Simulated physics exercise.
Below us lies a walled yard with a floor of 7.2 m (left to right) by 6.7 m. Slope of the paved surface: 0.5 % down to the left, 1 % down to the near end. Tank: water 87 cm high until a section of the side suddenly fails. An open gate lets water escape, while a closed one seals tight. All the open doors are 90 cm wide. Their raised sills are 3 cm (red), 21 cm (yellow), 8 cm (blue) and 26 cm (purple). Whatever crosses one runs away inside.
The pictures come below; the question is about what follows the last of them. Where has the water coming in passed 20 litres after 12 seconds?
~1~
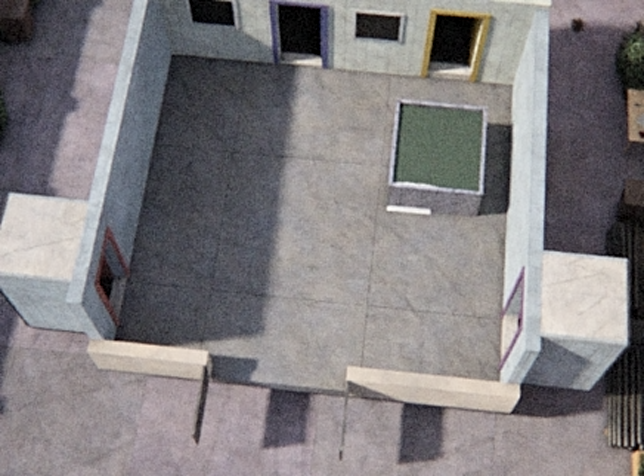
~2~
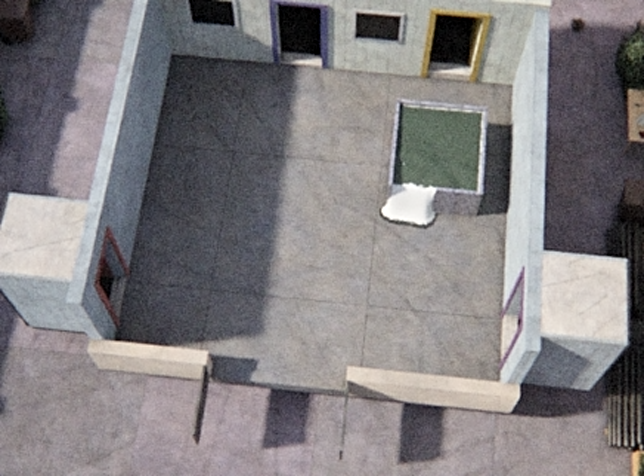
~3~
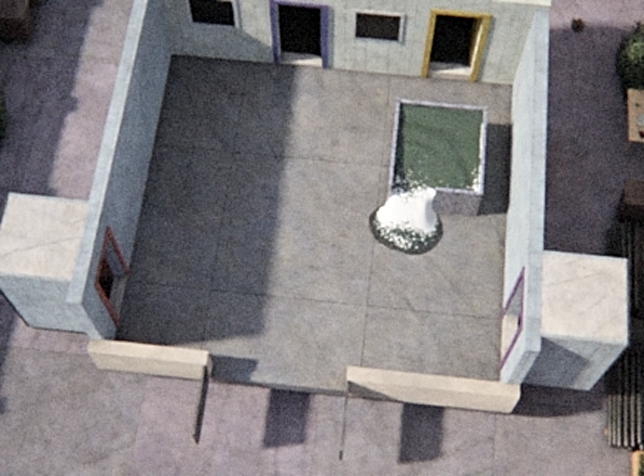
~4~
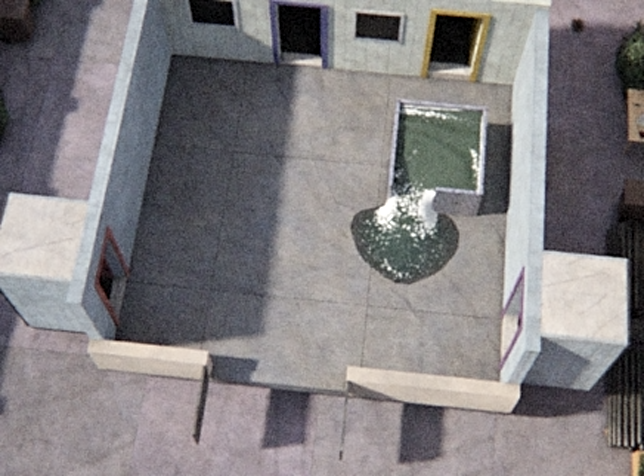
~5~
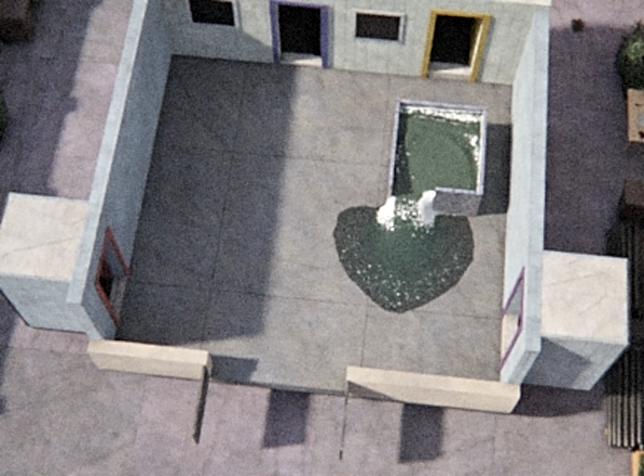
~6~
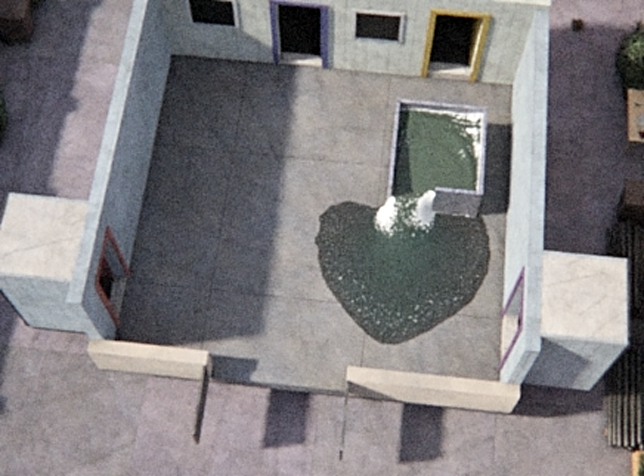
At the red door it has passed it; at the yellow door it has not passed it; at the blue door it has not passed it; at the purple door it has not passed it.
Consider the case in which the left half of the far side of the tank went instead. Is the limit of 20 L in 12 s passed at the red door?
Note: Red door, beyond the mark.
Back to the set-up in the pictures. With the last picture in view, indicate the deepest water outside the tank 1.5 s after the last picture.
In the last picture, around (491, 393).
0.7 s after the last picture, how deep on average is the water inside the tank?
Roughly 55 centimetres.
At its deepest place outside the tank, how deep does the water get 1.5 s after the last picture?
I'd say near 39 centimetres.
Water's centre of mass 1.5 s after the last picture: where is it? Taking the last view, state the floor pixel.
Roughly (413, 237) in the last picture.
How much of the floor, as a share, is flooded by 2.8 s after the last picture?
Wet share: Near 40 percent.
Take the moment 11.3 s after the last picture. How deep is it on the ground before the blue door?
About 0.5 cm deep.
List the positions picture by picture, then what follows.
In the first frame, still water, 87 cm deep, in the tank at (438, 148).
In the second frame, water pours out at (412, 199) and has run 0.5 m, to (383, 210); typically 11 cm deep outside, 87 cm at the tank's back.
In the third frame, the front is at (419, 250), 0.9 m from the gap at (411, 201); 0.9 m2 of floor is under water; 87 cm left at the back of the tank.
In the fourth frame, the front is at (401, 280), 1.5 m from the gap at (411, 201); 2.2 m2 of floor is under water; 80 cm left at the back of the tank.
In the fifth frame, water pours out at (411, 201) and has run 2.1 m, to (386, 305); typically 6 cm deep outside, 73 cm at the tank's back.
In the sixth frame, water pours out at (411, 201) and has run 2.8 m, to (380, 338); typically 5 cm deep outside, 75 cm at the tank's back.
Then, 0.7 s after the last picture water covers 30 % of the floor and is deepest (42 cm) near (407, 215); red door not reached, yellow door not reached, blue door not reached, purple door 9 cm at the sill, 0 L in.
Then, 1.5 s after the last picture water covers 40 % of the floor and is deepest (39 cm) near (491, 393); red door not reached, yellow door not reached, blue door not reached, purple door 17 cm at the sill, 0 L in.
Then, 2.8 s after the last picture water covers 40 % of the floor and is deepest (22 cm) near (398, 214); red door 6 cm at the sill, 0 L in, yellow door not reached, blue door not reached, purple door 16 cm at the sill, 0 L in.
Then, 6.3 s after the last picture water covers 55 % of the floor and is deepest (15 cm) near (113, 353); red door 8 cm at the sill, 20 L in, yellow door 2 cm at the sill, 0 L in, blue door not reached, purple door 9 cm at the sill, 0 L in.
Then, 11.3 s after the last picture water covers 75 % of the floor and is deepest (8 cm) near (113, 353); red door 7 cm at the sill, 81 L in, yellow door 2 cm at the sill, 0 L in, blue door not reached, purple door 4 cm at the sill, 0 L in.
